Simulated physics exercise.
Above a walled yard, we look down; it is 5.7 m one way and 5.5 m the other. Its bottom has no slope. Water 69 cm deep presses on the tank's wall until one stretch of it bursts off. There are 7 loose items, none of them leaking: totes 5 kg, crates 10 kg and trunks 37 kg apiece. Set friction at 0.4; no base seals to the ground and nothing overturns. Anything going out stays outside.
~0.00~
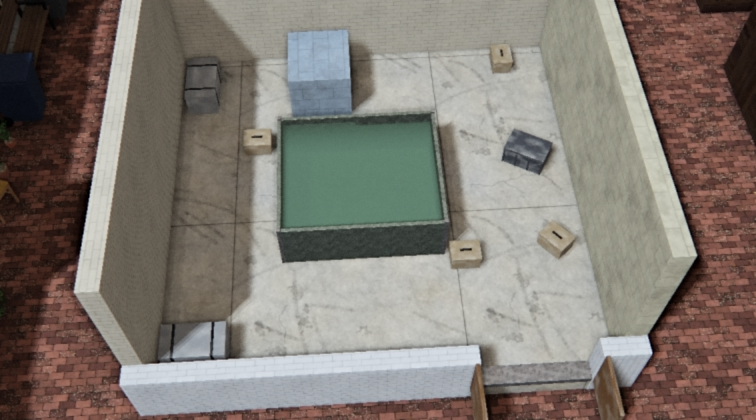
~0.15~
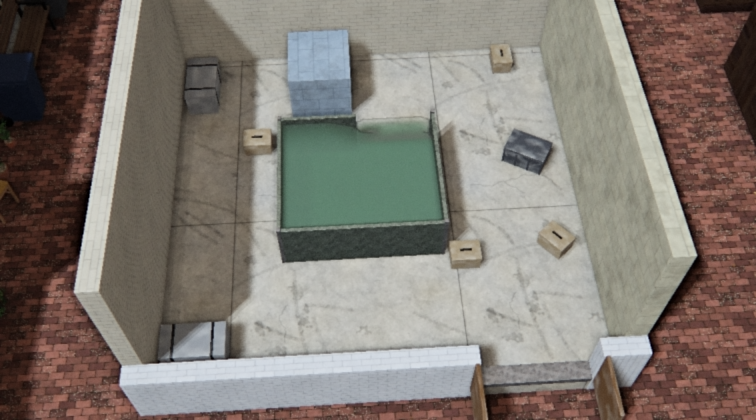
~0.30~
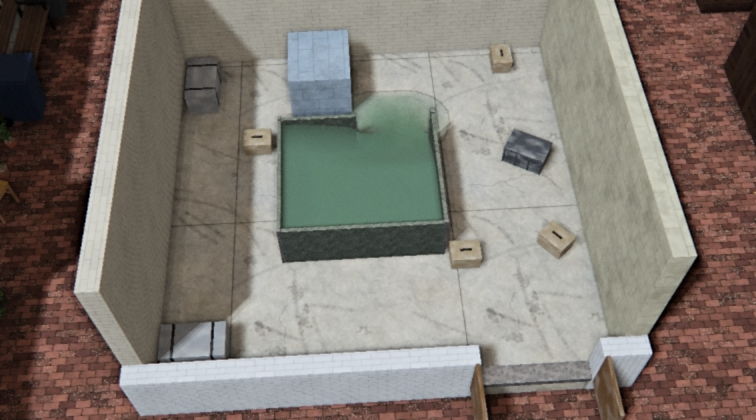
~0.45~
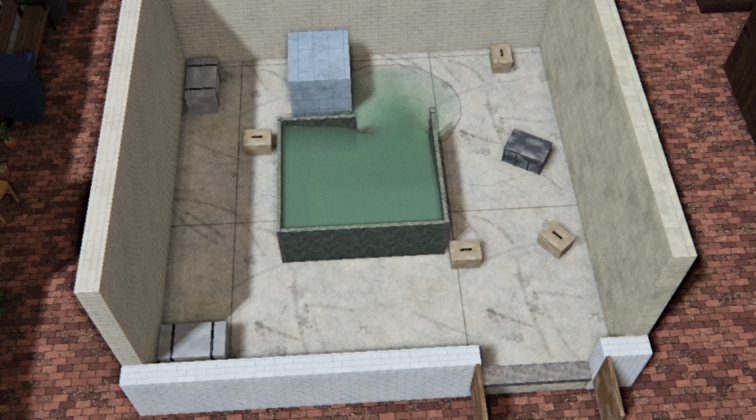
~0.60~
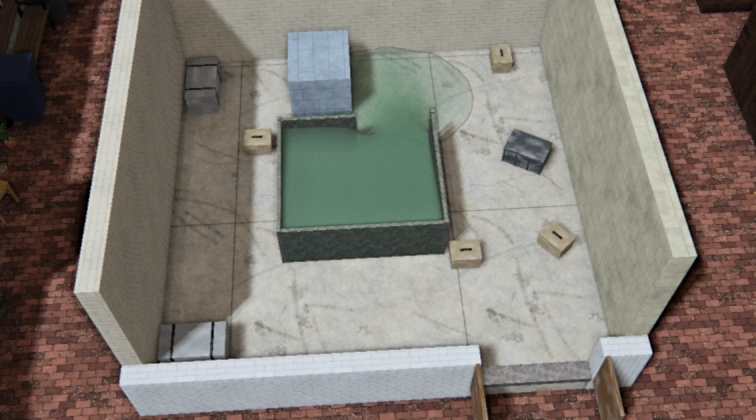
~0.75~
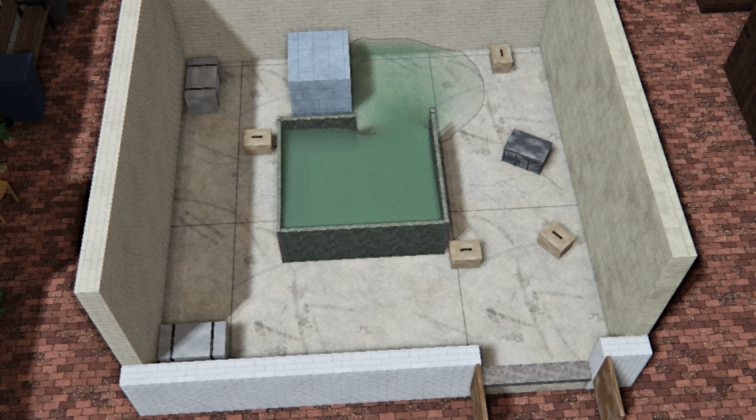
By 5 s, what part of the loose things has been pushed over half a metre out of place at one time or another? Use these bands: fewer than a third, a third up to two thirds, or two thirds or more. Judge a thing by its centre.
It falls in two thirds or more.
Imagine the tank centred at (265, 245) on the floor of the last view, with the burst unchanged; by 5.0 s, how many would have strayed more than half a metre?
Then 5.
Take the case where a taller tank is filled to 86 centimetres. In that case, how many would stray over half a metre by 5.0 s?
Then it comes to 6.
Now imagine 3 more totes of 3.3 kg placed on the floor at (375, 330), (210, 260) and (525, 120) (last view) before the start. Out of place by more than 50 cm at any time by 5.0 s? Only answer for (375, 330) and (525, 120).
Within it, beyond it.
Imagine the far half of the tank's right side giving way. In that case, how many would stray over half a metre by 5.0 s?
3.
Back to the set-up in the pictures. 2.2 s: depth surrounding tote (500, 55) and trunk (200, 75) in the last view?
Some 9 cm at the first, some 8 cm at the second.
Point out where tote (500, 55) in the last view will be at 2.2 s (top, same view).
Somewhere near (520, 106) in the last view.
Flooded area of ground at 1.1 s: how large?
My estimate is roughly 9.0 m2.
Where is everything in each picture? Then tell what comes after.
A tote at (466, 250) rests on the ground; a crate at (528, 145), on the bottom; water covers 3.9 m2; 0 of 7 have shifted, in the first picture.
A tote at (466, 250), on the bottom; a crate at (528, 145), on the bottom; 4.5 m2 under water; 0 of 7 have shifted, in the second picture.
A tote at (466, 250), on the bottom; a crate at (528, 145), on the bottom; 5.4 m2 under water; 0 of 7 have shifted, in the third picture.
A tote at (466, 250), on the bottom; a crate at (528, 145), on the bottom; water covers 6.3 m2; 0 of 7 have shifted, in the fourth picture.
A tote at (466, 250), on the bottom; a crate at (528, 145), on the bottom; 7.2 m2 under water; 0 of 7 have shifted, in the fifth picture.
A tote at (466, 250), on the bottom; a crate at (528, 145) rests on the ground; 7.8 m2 under water; 0 of 7 have shifted, in the sixth picture.
After 1.1 s 0 of 7 are over 50 cm from their spots; 0 afloat.
After 2.2 s 1 of 7 are over 50 cm from their spots; 0 afloat.
After 3.5 s 4 of 7 are over 50 cm from their spots; 0 afloat.
After 5.0 s 6 of 7 are over 50 cm from their spots, and 6 have been at some point; 2 afloat.
